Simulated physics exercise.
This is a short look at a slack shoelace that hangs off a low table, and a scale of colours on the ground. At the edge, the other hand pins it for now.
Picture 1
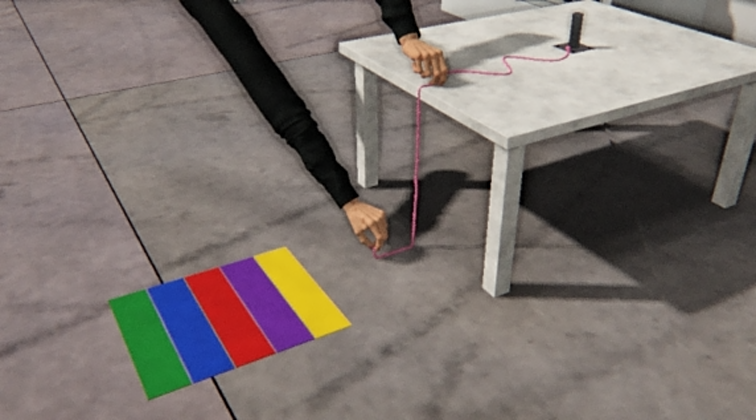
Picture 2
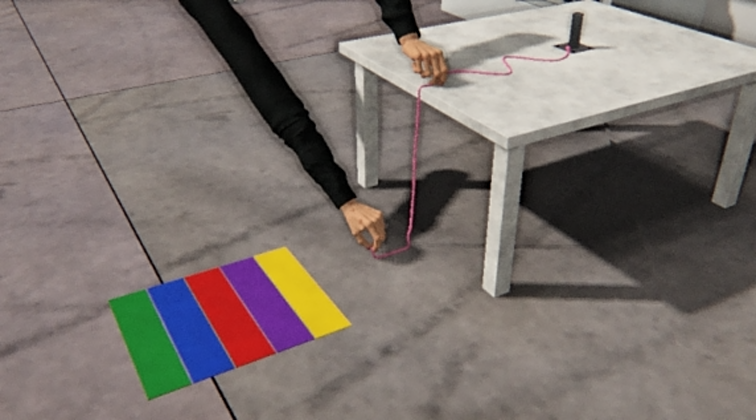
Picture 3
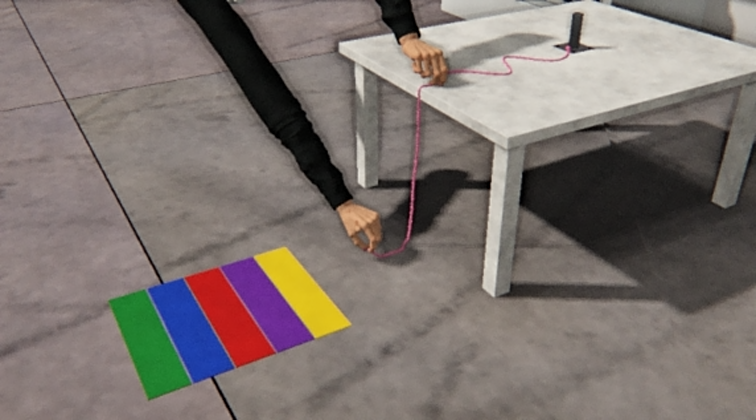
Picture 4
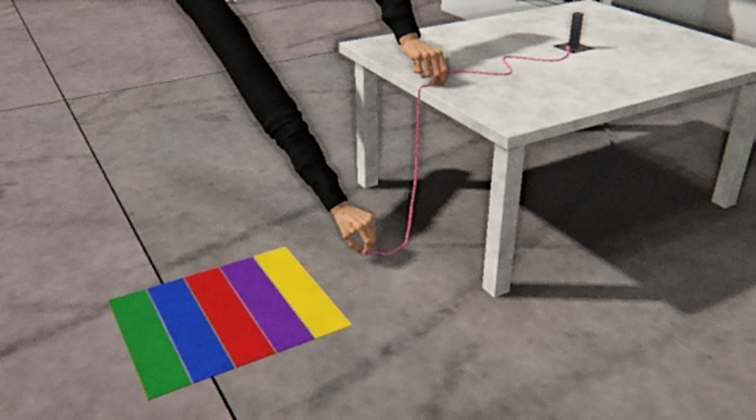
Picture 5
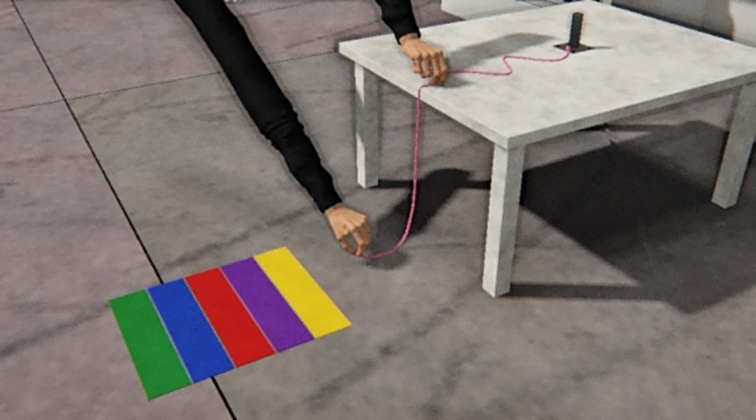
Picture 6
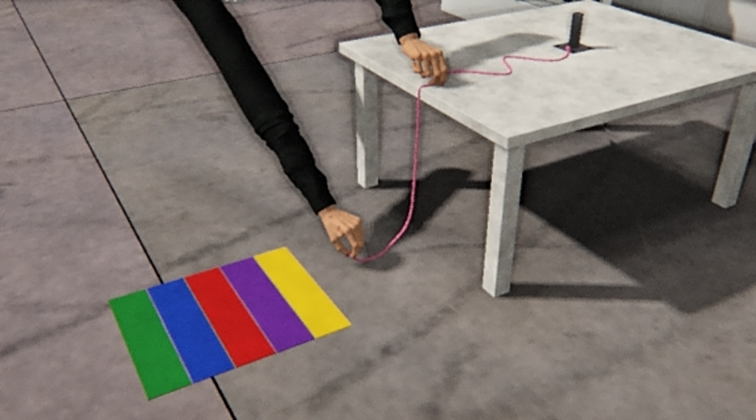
A hand near the floor drew the lower end of a thin pink shoelace slightly left, toward the yellow edge of a five-coloured strip, while another hand pinned it at the white table's edge.
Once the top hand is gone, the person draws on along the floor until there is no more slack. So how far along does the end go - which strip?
Along to the blue strip.
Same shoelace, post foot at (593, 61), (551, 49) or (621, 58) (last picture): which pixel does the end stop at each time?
In order, near (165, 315), (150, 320) and (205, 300).
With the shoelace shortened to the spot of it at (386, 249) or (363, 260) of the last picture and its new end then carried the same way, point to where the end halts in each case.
Roughly at (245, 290) the first time and at (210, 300) the second.
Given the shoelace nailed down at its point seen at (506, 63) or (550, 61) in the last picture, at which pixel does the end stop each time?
(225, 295); (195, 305).
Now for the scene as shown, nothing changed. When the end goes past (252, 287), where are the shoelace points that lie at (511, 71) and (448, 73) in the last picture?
About (460, 73), and the other about (413, 102).
Early on, end near (252, 287); over purple.
Midway, end near (209, 300); over red.
At the end of the slack, end near (182, 309); over blue. It gets as far as the blue strip.
